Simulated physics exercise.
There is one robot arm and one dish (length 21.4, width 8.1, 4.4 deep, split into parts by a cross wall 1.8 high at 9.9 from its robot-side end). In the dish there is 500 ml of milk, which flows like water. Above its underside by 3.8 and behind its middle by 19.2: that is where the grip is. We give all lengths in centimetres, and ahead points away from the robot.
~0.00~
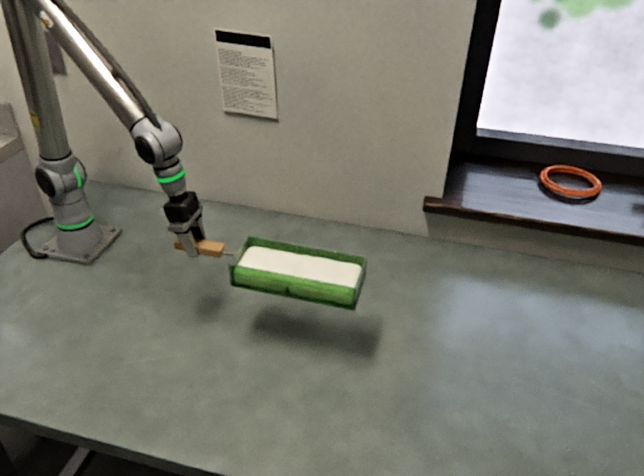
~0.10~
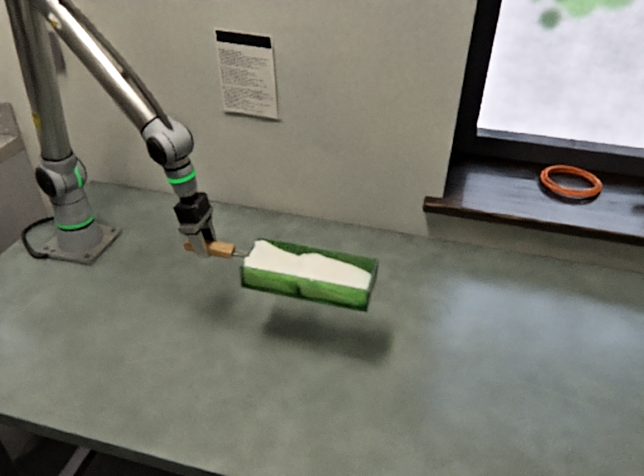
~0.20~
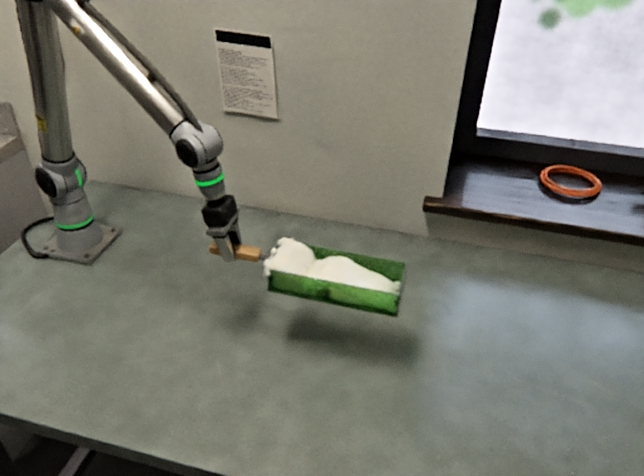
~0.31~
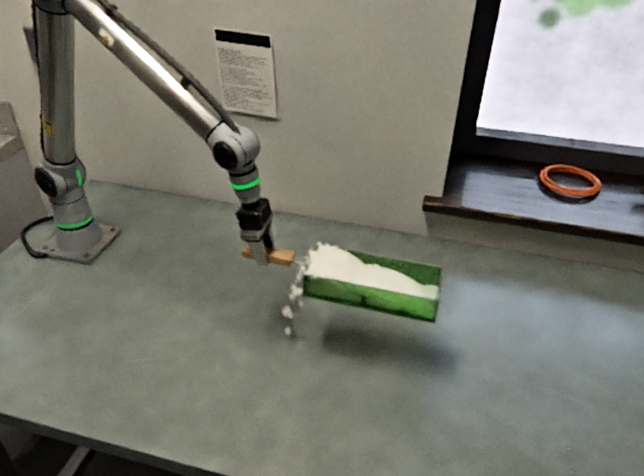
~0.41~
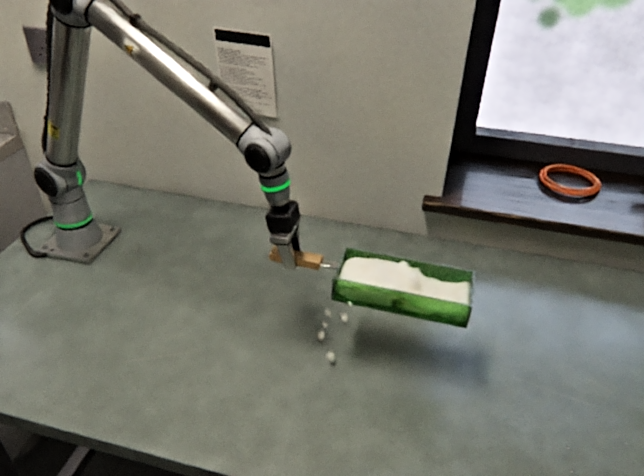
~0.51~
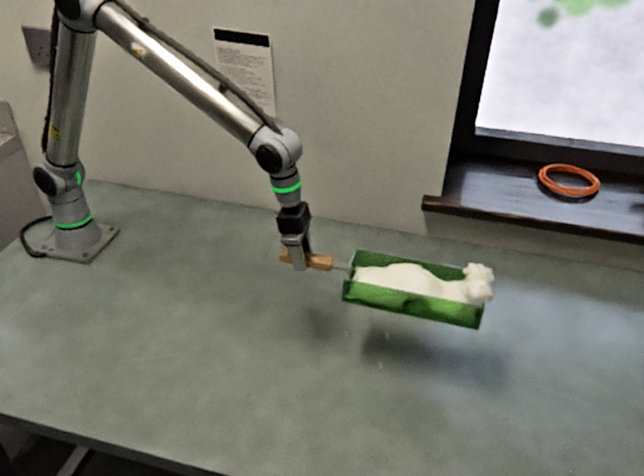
On a grey tabletop, a robot arm moving a green dish of white liquid rightward, milk sloshing left, dripping, then surging right.
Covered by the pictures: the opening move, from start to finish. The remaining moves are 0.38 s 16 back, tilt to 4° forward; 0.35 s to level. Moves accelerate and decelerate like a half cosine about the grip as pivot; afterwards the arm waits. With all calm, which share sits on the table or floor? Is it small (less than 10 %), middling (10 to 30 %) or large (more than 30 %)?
It is large.
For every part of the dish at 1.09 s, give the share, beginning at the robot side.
35 % robot side, 25 % far side.
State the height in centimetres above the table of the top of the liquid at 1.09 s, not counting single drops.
About 21 cm.
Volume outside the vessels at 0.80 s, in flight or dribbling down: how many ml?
It comes to close to 110 ml.
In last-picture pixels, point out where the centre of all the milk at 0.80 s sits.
I'd put it somewhere near (373, 294).
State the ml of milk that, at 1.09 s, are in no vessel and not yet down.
10 ml.
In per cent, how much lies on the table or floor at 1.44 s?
It comes to around 40 percent.
After 0.80 s, tilted 4° forward, liquid up to 21 above the table; 240 ml in the far-side part, 75 ml on the table or floor, 75 ml in the robot-side part, 110 ml in the air or running down outside.
After 1.09 s, tilted 1° forward, liquid up to 23 above the table; 190 ml on the table or floor, 170 ml in the robot-side part, 130 ml in the far-side part, 10 ml in the air or running down outside.
After 1.44 s, level, liquid up to 20 above the table; 200 ml on the table or floor, 150 ml in the far-side part, 145 ml in the robot-side part.
After 2.24 s, level, liquid up to 18 above the table; 205 ml on the table or floor, 150 ml in the robot-side part, 145 ml in the far-side part.
In the end, 205 ml on the table or floor, 150 ml in the robot-side part, 145 ml in the far-side part. That is 41 % on the table or floor.
